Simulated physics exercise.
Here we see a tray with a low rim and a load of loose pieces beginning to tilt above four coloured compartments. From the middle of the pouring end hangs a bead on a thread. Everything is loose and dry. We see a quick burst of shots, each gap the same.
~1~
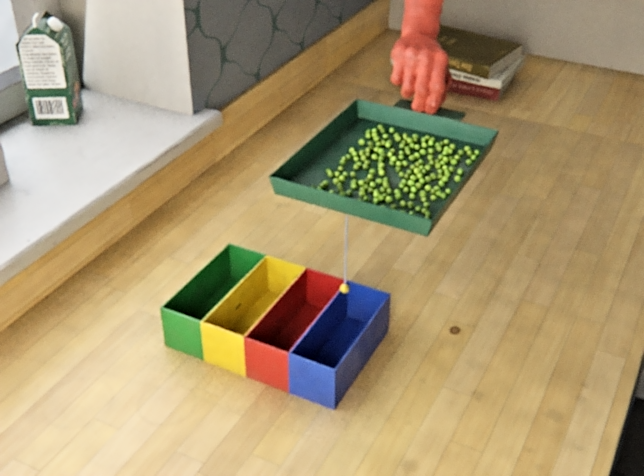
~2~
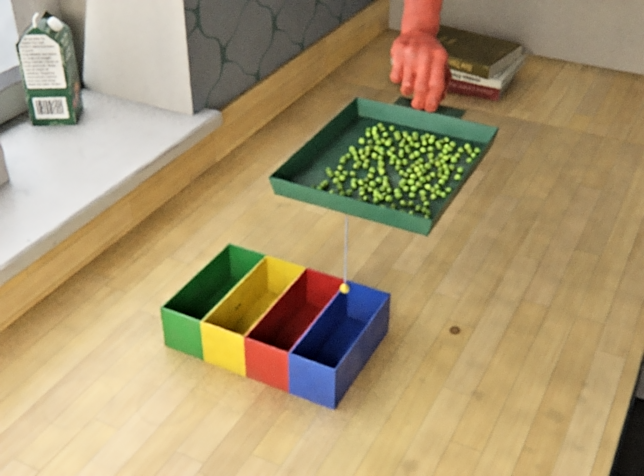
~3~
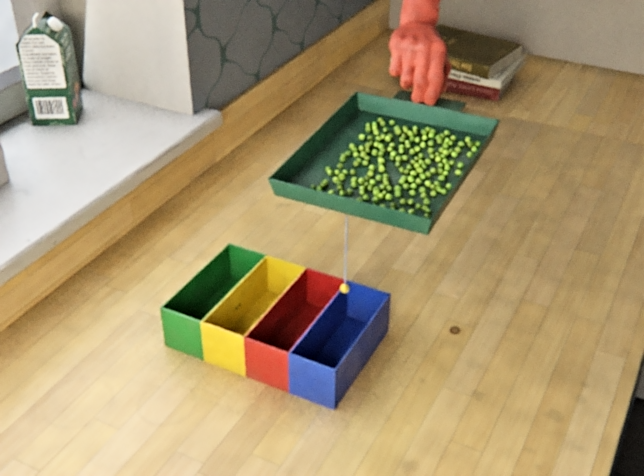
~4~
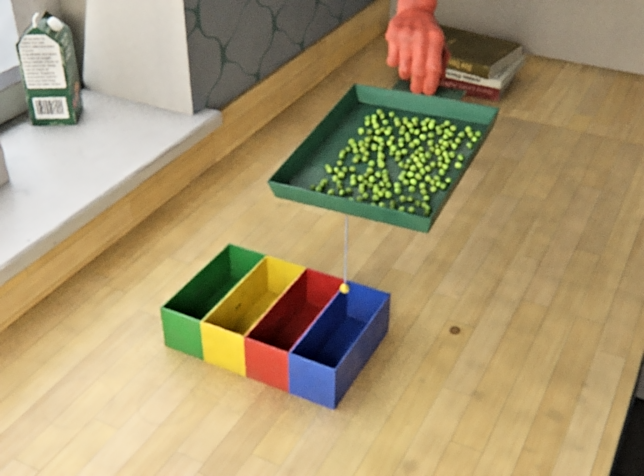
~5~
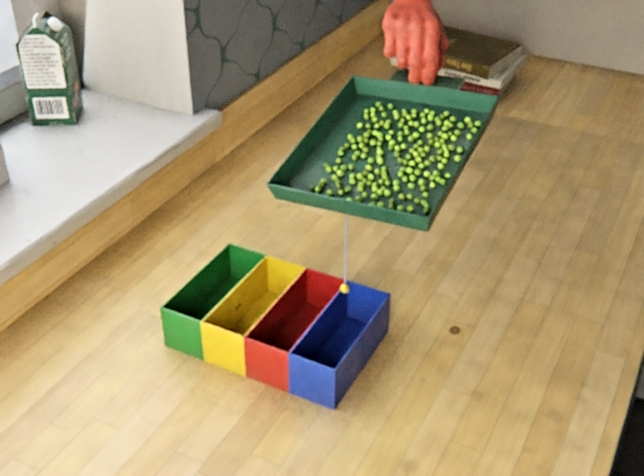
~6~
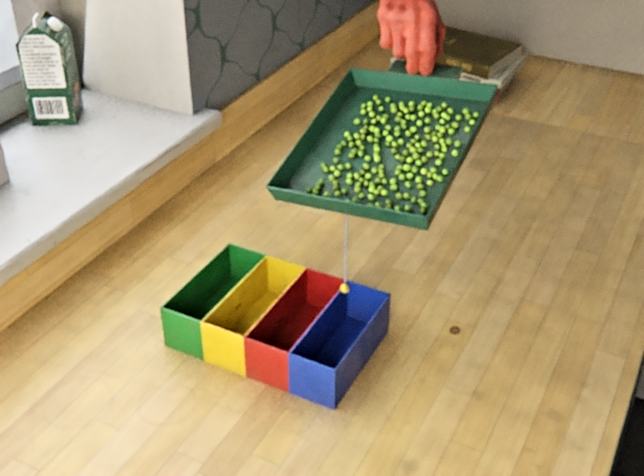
Green tray of peas slowly tilting toward its left front corner as a red hand raises the back above four coloured compartments.
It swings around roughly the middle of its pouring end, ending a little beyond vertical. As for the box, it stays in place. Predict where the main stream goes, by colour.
I would say into the yellow one.
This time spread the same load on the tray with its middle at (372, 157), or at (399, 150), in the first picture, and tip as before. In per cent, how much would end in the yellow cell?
It would be roughly 80 per cent for the first and roughly 70 per cent for the second.
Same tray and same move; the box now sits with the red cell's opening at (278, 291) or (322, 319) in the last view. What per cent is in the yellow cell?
Trial 1: 10 percent; trial 2: 50 percent.
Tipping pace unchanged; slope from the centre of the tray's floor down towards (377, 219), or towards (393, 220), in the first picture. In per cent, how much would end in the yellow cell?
Roughly 0 percent, then 0 percent.
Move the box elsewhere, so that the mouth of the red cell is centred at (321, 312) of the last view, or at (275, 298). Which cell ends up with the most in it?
In the first try it is the yellow one, in the second it is the red cell.
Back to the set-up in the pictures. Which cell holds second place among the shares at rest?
Second position is held by the red cell.
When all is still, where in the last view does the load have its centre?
Last view, centre at rest - approx. (259, 334).
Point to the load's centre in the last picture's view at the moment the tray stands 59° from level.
Around (322, 193).
Soon after the last picture, tray tipped steeply; nearly all on the tray; a stray few in the red cell; a stray few in the yellow cell; a stray few falling or outside the box.
A little later, tray tipped right over; most on the tray; a small part in the yellow cell; a stray few in the red cell; a small part falling or outside the box.
Later still, tray tipped past a quarter turn; about two thirds in the yellow cell; about a quarter in the red cell; a small part in the blue cell.
At rest, tray tipped past a quarter turn; about two thirds in the yellow cell; about a quarter in the red cell; a small part in the blue cell; none in the green cell.
